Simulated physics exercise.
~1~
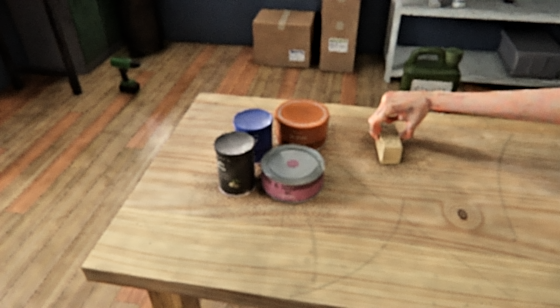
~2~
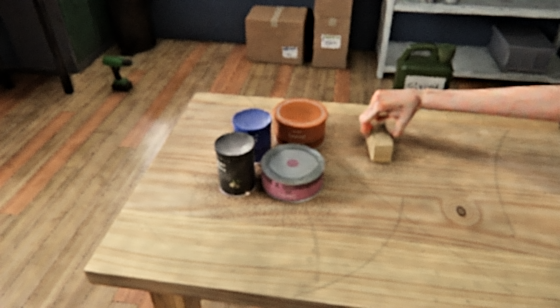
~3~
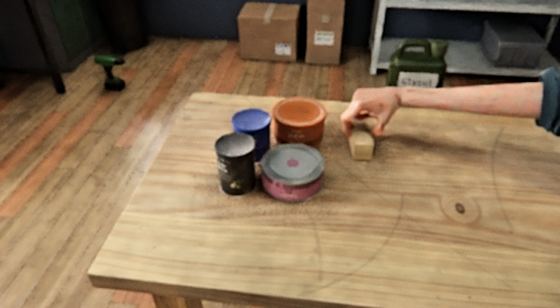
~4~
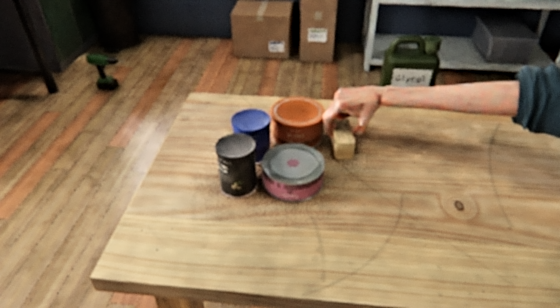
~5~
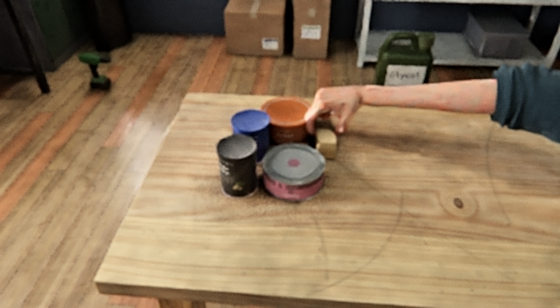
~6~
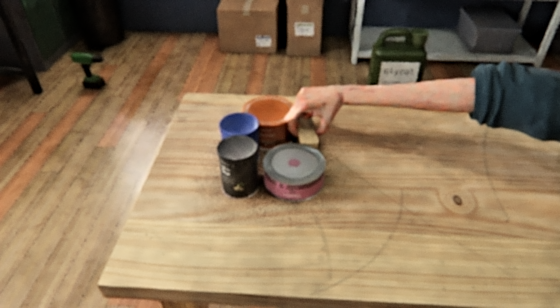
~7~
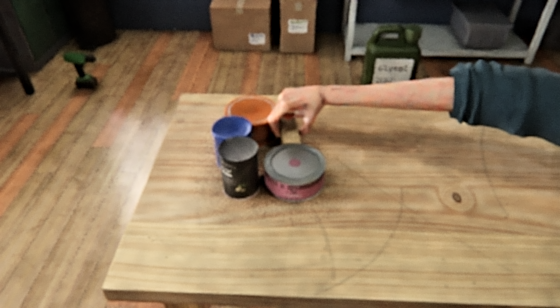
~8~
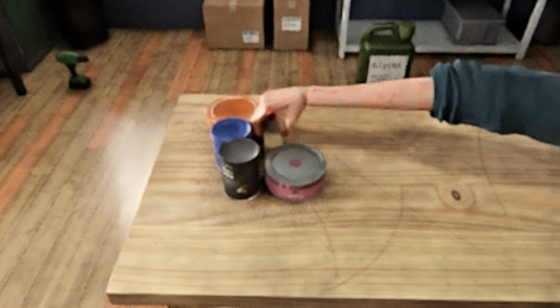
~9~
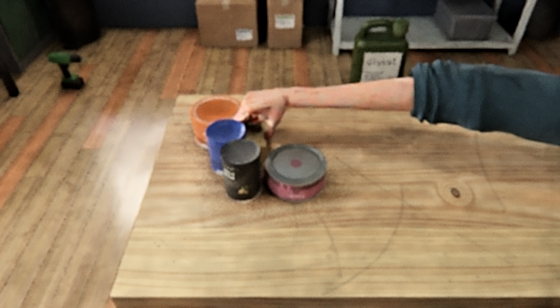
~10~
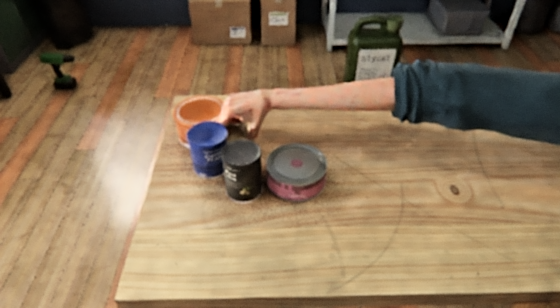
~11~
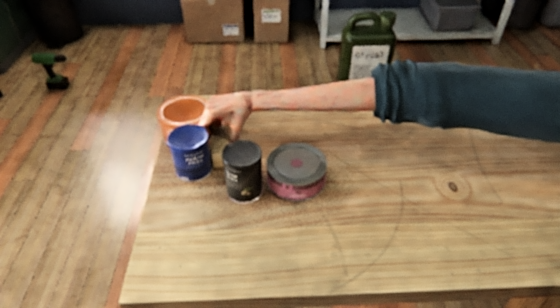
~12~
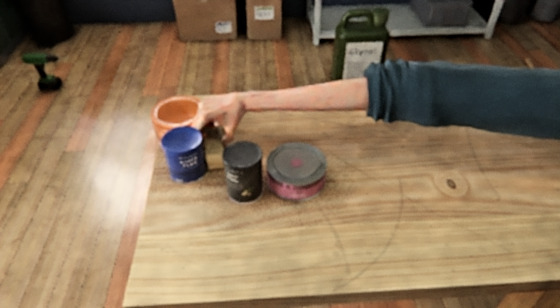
Hand sliding a small block left across a wooden table, pushing an orange tub and blue tin toward the table's left edge.
